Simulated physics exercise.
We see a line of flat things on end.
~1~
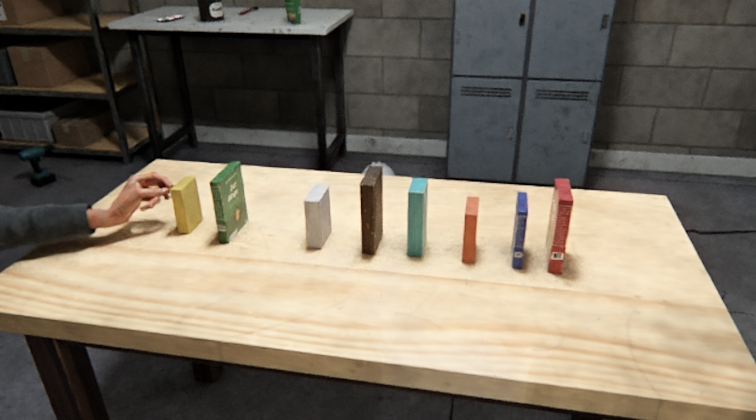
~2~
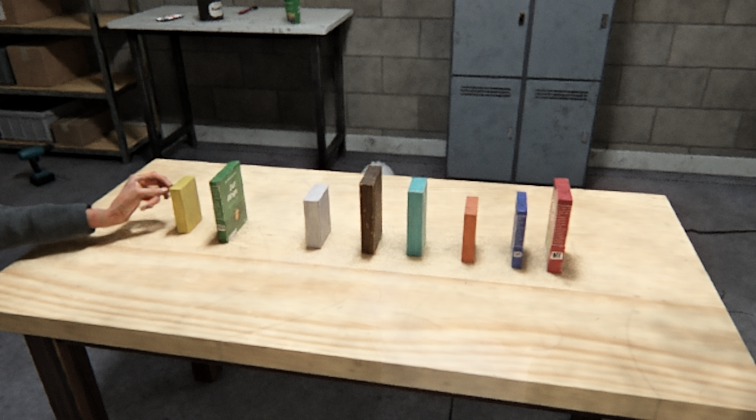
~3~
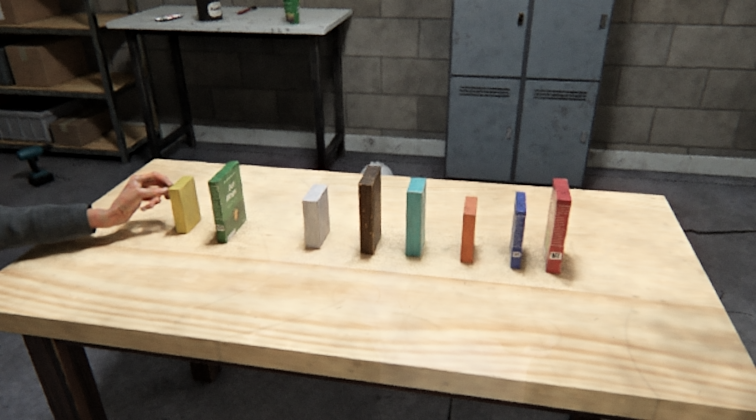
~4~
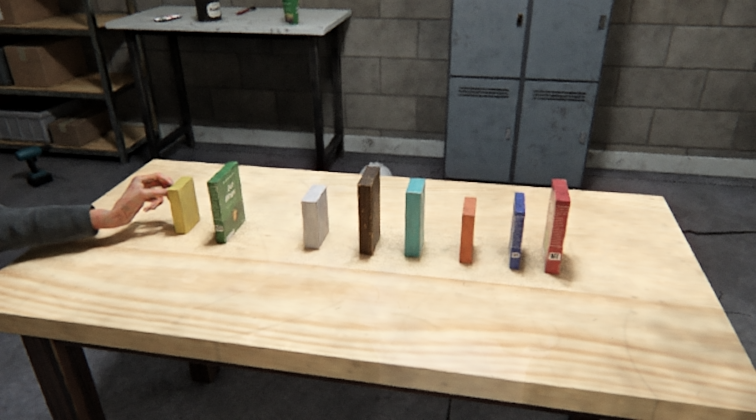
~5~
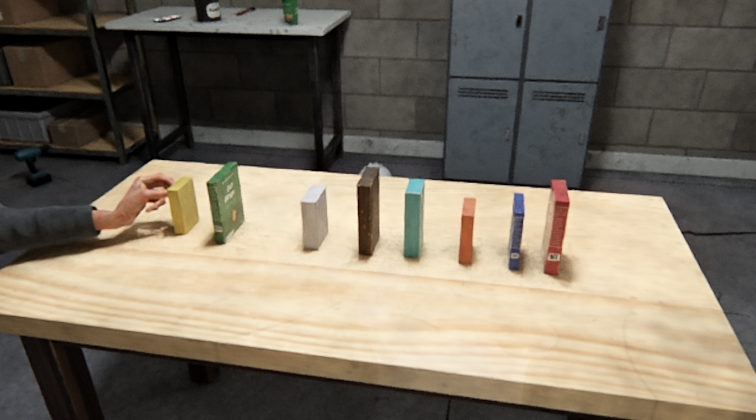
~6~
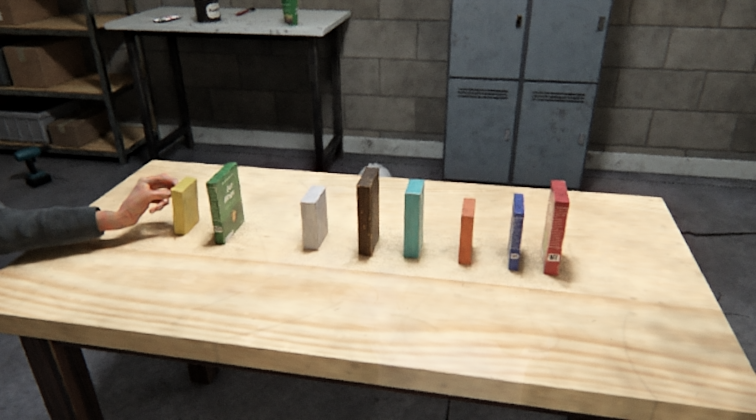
On a wooden table in a workshop, eight upright book-like blocks of various colours stand in a spaced row, while a hand at the left stays beside the yellow one, which barely moves as the others remain standing.
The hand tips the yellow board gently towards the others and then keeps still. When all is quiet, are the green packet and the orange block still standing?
The green packet topples; the orange block keeps standing.
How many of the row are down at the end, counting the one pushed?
In all, 2.
Then, 0.50 s later than the last frame, yellow board 89° over; green packet tilted by 26° near (243, 205).
Then, 1.10 s later than the last frame, yellow board 90° over; green packet on its side near (277, 232).
When it is over, lying over on the table, green packet; the other 5 as before. End places, in pixels of the last picture, green packet near (277, 232), orange block near (467, 231).
